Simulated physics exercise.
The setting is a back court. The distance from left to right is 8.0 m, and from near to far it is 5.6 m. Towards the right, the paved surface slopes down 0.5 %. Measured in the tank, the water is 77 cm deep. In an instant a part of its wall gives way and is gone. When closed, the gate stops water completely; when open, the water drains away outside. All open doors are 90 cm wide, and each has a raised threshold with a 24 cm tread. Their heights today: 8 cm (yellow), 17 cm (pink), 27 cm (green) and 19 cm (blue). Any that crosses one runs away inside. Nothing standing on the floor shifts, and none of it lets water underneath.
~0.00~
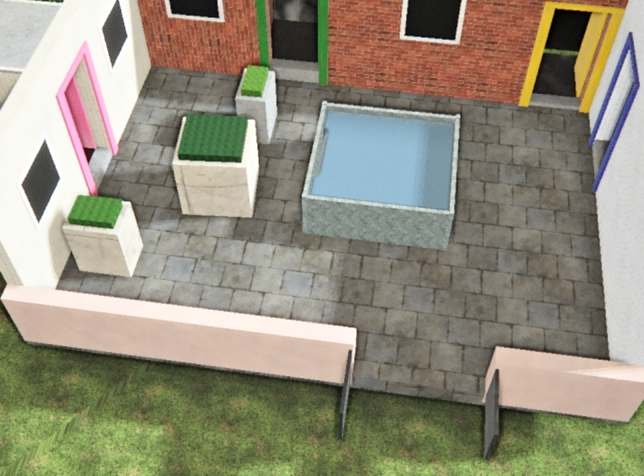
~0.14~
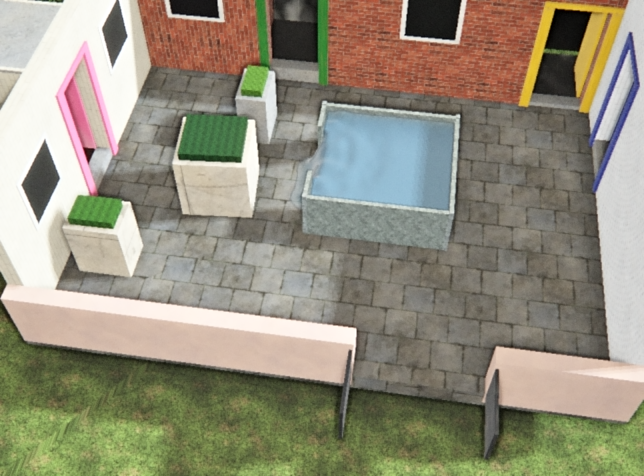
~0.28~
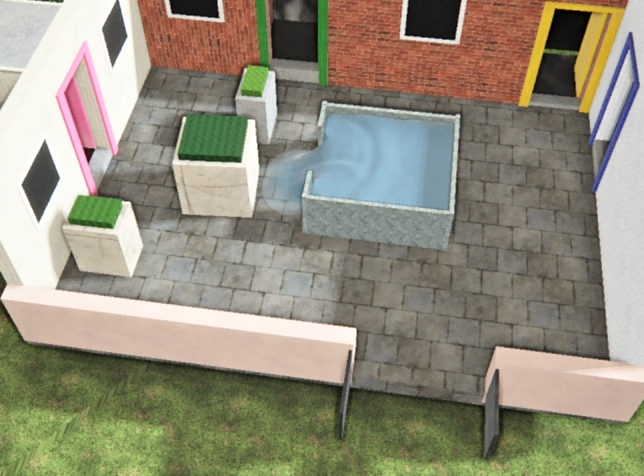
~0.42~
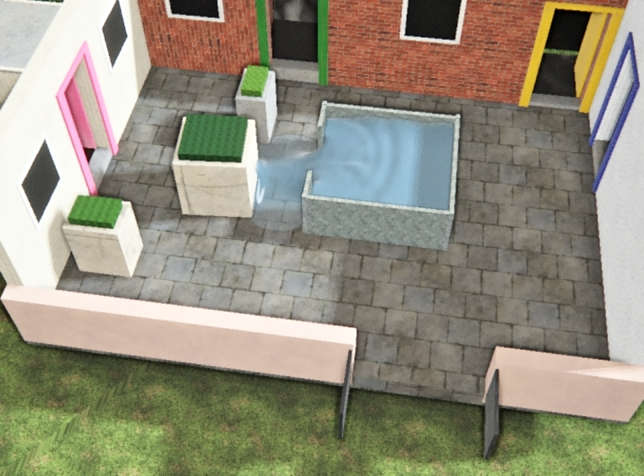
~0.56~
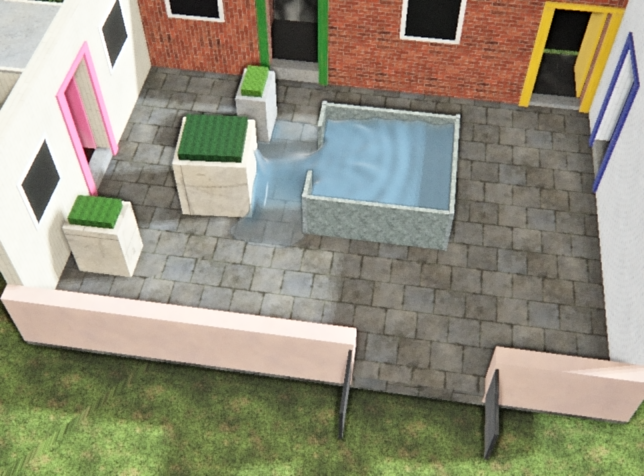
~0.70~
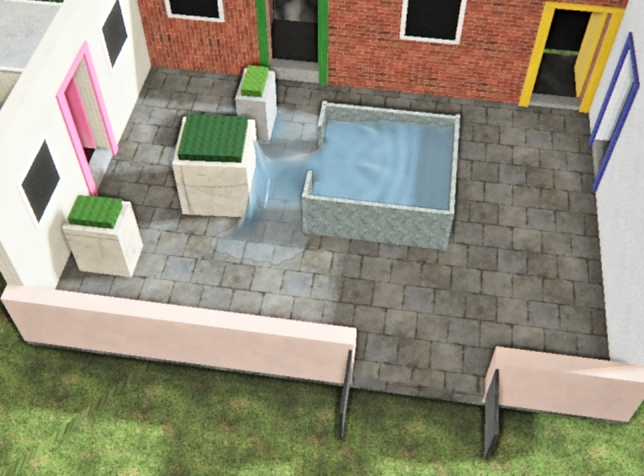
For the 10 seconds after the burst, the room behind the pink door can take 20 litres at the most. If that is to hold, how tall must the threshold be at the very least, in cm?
Close to 16 cm is just enough.
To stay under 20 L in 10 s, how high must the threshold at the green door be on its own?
For green, a step near 15 cm.
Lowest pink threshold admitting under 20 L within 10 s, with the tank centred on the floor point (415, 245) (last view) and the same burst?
9.5 cm, give or take.
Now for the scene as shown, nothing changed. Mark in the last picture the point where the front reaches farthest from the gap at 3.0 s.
Lab note: Front tip approx. at (43, 318).
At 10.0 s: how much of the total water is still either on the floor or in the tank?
Roughly 94 percent of the water remains.
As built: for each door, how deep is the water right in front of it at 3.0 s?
Depth (cm): Yellow 0 / pink 17 / green 16 / blue 0.
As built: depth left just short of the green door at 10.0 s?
Lab note: Depth approx. 8.0 cm.
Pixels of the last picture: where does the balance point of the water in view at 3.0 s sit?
The centre of all the water is around (306, 190).
After 1.4 s water covers 25 % of the floor, deepest (54 cm) near (258, 181); it has not reached the pink door.
After 3.0 s water covers 55 % of the floor, deepest (32 cm) near (267, 190); 17 cm at the pink door, 11 litres in over its 17 cm threshold.
After 10.0 s water covers 100 % of the floor, deepest (12 cm) near (589, 314); 7 cm at the pink door, 15 litres in over its 17 cm threshold.
At the pink door as built, the water arrived by 1.5 s and peaked near 22 cm at 2.2 s.
With a threshold of 13 cm, 39 litres would have come in within the 10 s; with 18 cm, 12 litres. So under 20 litres takes about 16 cm.
